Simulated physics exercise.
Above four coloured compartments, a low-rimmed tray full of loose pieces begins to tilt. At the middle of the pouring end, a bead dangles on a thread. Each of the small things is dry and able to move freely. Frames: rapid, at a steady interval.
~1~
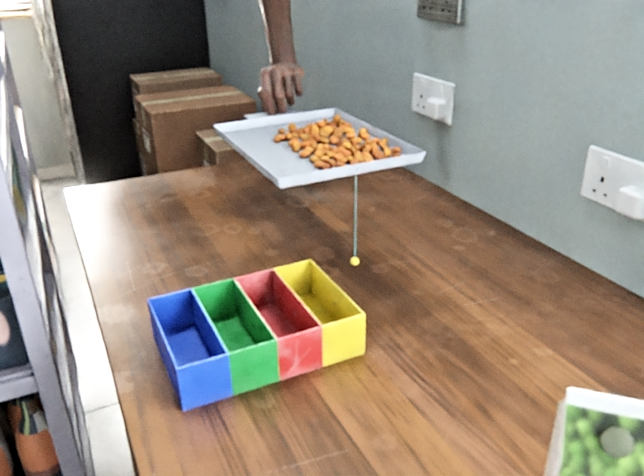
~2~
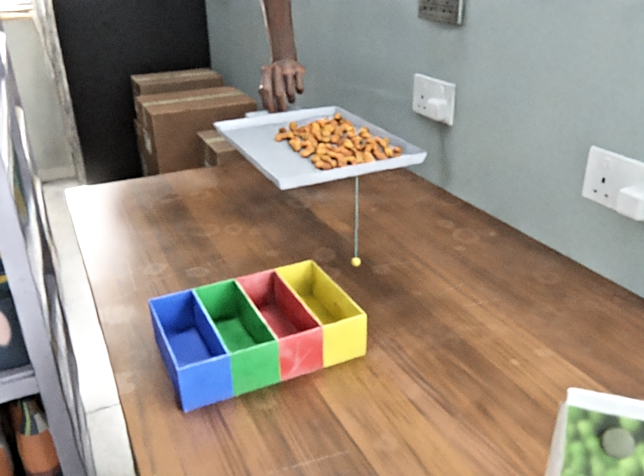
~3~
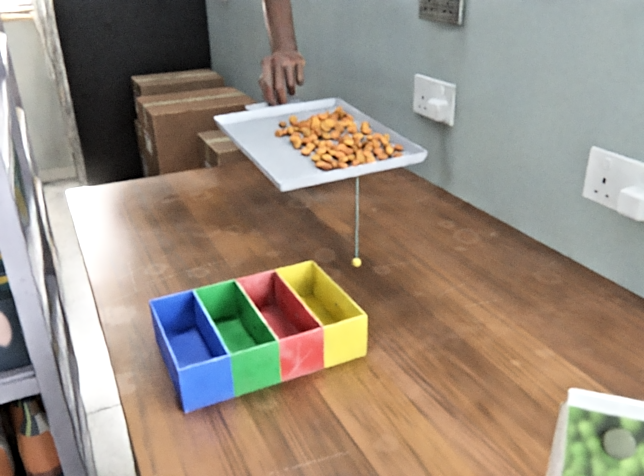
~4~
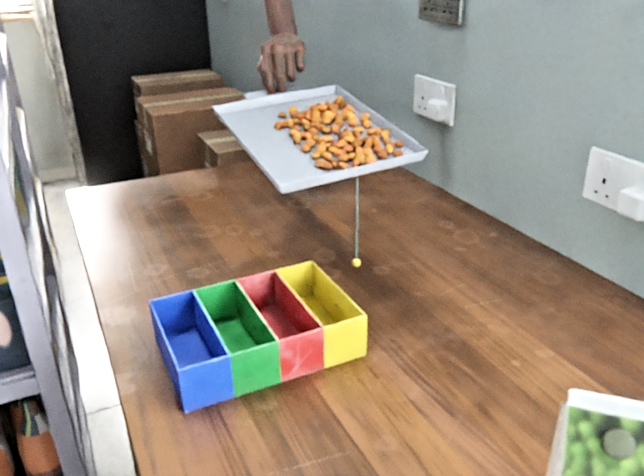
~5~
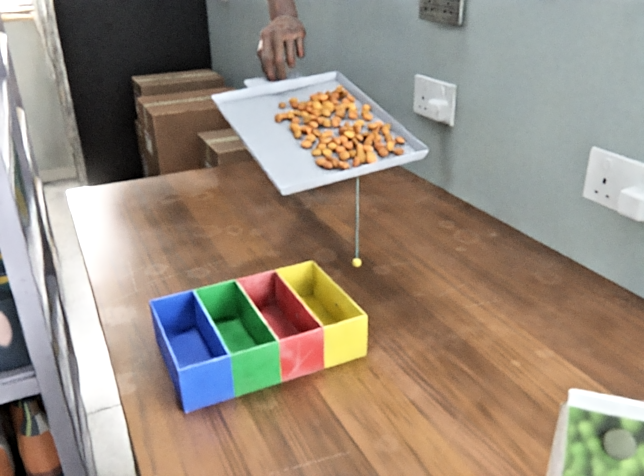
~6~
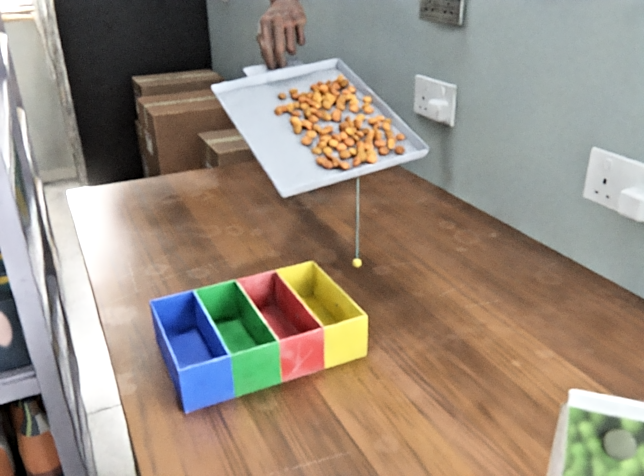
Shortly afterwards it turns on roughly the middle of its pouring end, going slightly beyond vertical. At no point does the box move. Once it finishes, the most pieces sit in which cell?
In the yellow cell.
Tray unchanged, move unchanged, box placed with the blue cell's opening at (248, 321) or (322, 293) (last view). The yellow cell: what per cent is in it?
You'd get 20 in a hundred the first time and 0 in a hundred the second.
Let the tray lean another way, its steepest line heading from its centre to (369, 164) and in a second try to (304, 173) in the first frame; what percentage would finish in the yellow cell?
Shares: 0 %, then 40 %.
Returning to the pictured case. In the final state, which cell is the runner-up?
Ranked second: The cell in red.
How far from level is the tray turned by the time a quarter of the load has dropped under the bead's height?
Reading: Some 75°.
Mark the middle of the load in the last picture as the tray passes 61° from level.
Somewhere about (335, 165).
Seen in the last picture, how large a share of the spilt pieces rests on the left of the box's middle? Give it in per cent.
Left share: Some 0 per cent.
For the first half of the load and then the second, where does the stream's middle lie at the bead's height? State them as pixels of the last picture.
Starting near (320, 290), moving on to near (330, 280).
Shortly afterwards, tray tipped steeply; all but a few on the tray; a little falling or outside the box.
Next, tray tipped right over; a little on the tray; near a third in the yellow cell; near a quarter in the red cell; only a few in the green cell; near a third falling or outside the box.
Some moments later, tray tipped past a quarter turn; near half in the yellow cell; near a quarter in the red cell; only a few in the green cell; near a quarter falling or outside the box.
In the end, tray tipped past a quarter turn; near half in the yellow cell; near a quarter in the red cell; only a few in the green cell; none at all in the blue cell; near a quarter outside the box.
